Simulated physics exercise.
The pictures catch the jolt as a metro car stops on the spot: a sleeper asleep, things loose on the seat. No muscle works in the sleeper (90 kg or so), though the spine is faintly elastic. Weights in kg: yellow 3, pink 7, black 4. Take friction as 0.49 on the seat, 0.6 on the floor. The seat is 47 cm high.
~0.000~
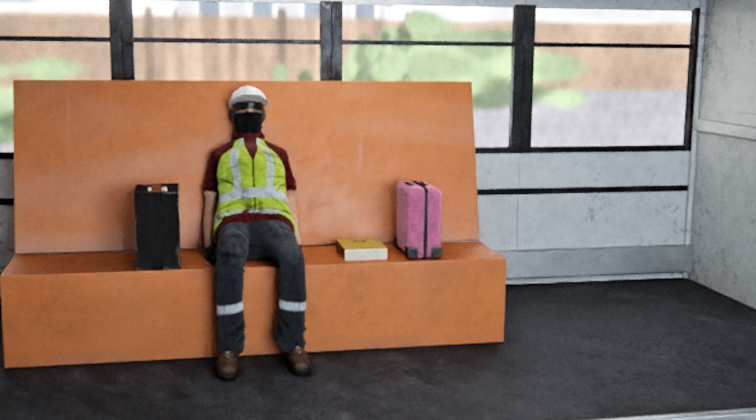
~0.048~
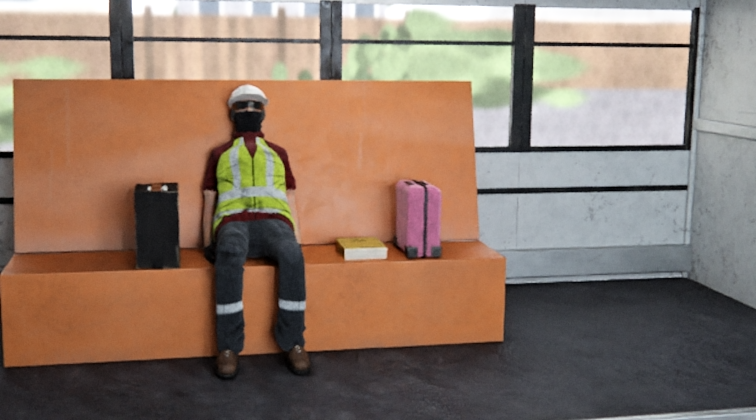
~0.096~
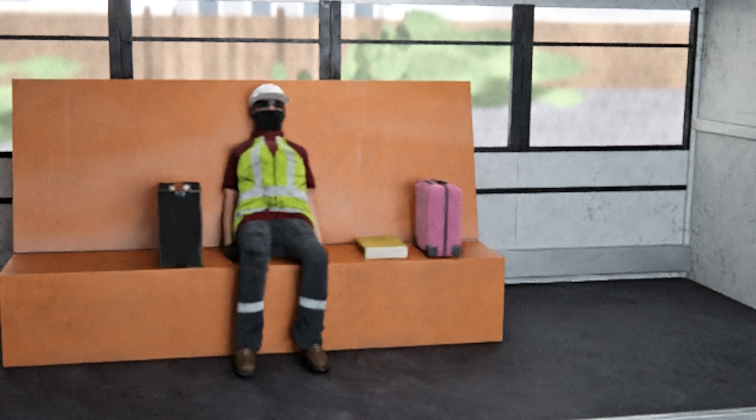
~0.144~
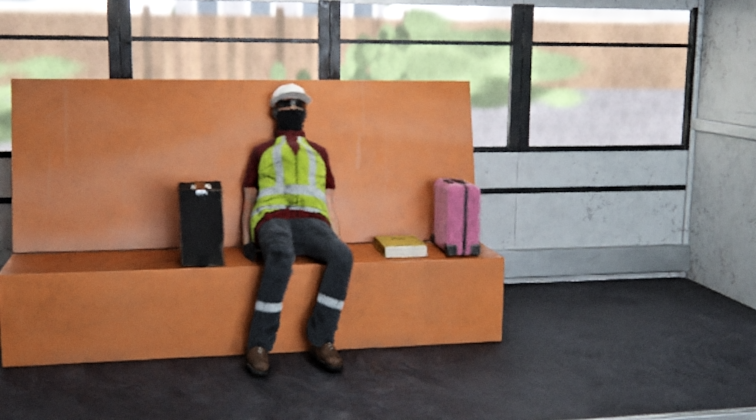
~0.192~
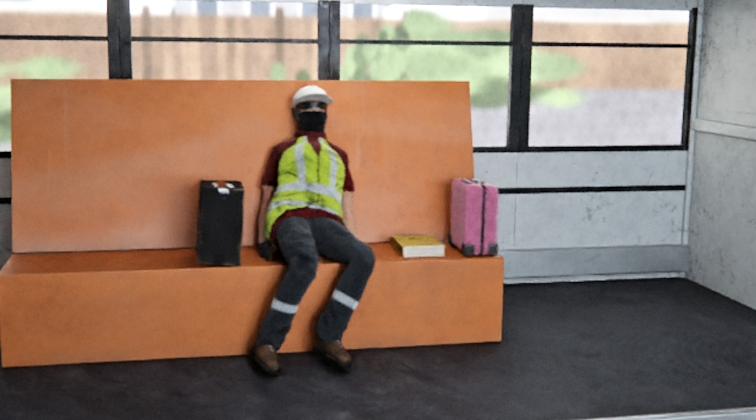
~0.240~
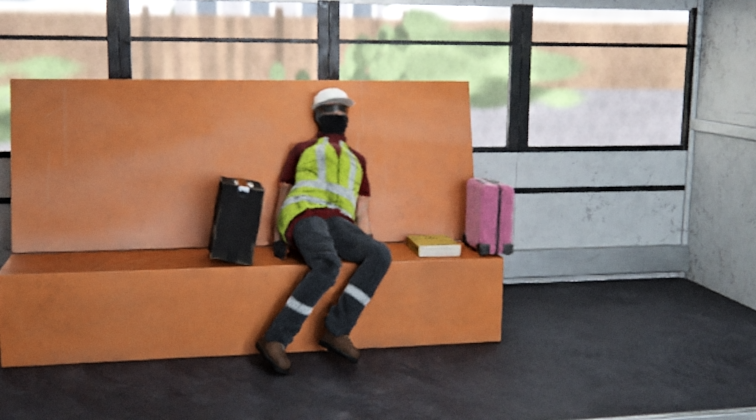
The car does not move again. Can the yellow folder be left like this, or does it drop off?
Here the yellow folder tumbles off.
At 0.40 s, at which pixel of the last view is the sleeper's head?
At about (404, 134).
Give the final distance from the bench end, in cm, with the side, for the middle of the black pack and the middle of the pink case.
Black pack 100 short, pink case 80 past.
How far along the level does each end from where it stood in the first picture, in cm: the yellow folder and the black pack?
Moved: Yellow folder 80, black pack 90.
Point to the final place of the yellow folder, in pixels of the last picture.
Near (502, 250).
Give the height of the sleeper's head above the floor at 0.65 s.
About 60 cm.
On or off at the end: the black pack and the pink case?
Black pack stays on, pink case off.
After 0.40 s the yellow folder is 12 cm short of the bench end, tilted 0°, near (471, 245) in the last picture's view; the sleeper's hips 64 cm above the ground.
After 0.65 s the yellow folder is 1 cm short of the bench end, tilted 0°, near (489, 244) in the last picture's view.
After 1.05 s the yellow folder is 6 cm past the bench end, tilted 25°, near (502, 249) in the last picture's view.
When all is still (2.1 s), yellow folder drops off; pink case drops off; black pack stays on; sleeper's hips keep to the seat.
